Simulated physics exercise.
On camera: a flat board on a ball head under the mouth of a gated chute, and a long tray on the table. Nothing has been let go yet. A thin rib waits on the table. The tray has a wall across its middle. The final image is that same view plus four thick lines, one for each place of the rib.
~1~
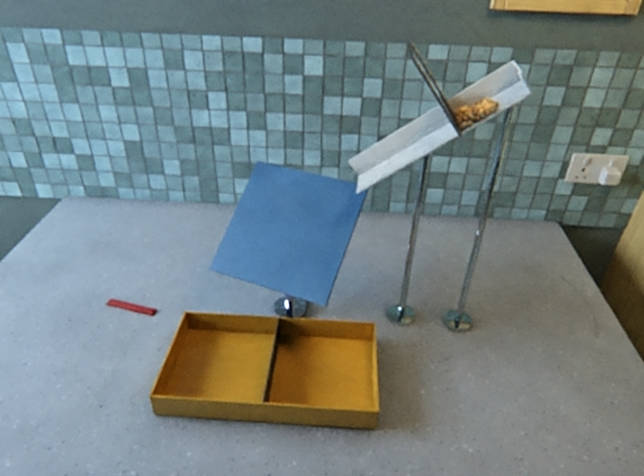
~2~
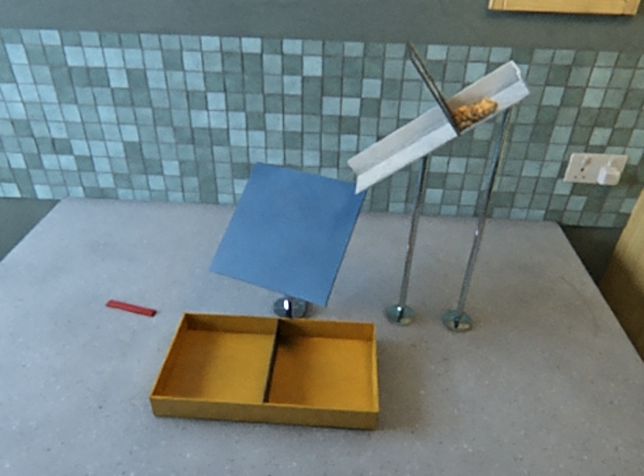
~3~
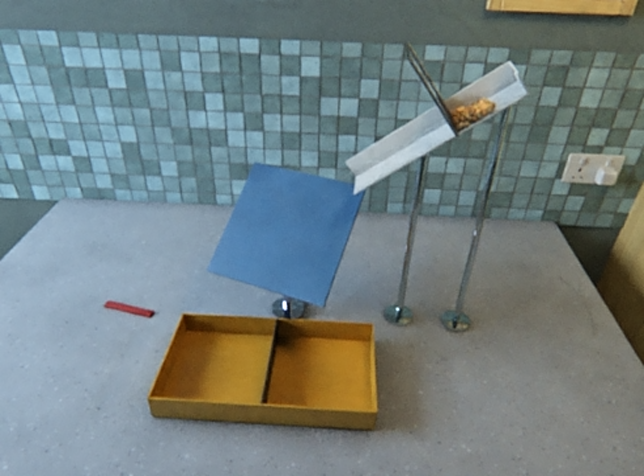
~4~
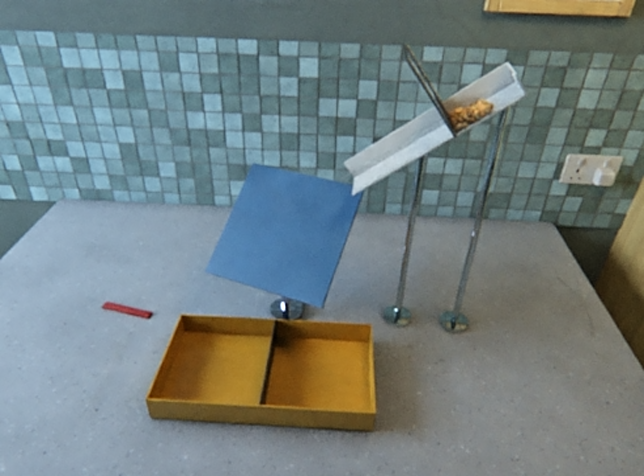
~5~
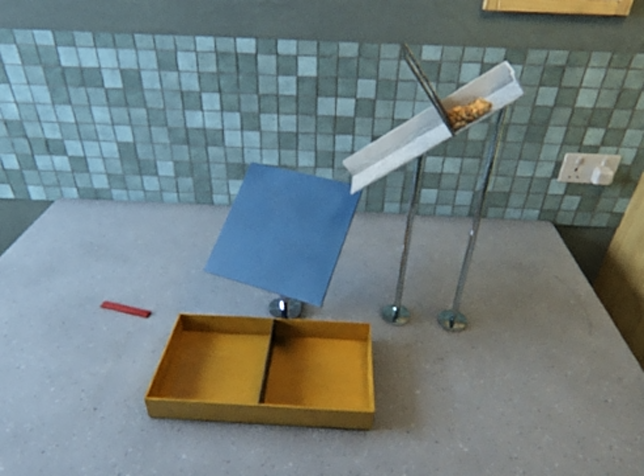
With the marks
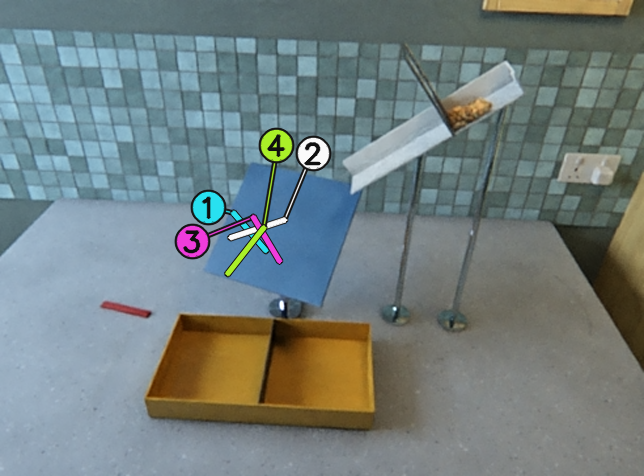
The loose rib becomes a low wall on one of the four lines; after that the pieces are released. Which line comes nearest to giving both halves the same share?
Take 3.
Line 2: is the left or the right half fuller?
The left half.
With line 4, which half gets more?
More lands on the left.
On the marked copy, line 1 from (233, 213) to (265, 250); line 2 from (284, 220) to (230, 237); line 3 from (253, 217) to (279, 261); line 4 from (263, 227) to (227, 273).
For line 1, of what is caught, the whole lot in the left half, none at all in the right.
For line 2, of what is caught, the whole lot in the left half, none at all in the right.
For line 3, of what is caught, close to half in the left half, close to half in the right.
For line 4, of what is caught, the whole lot in the left half, none at all in the right.
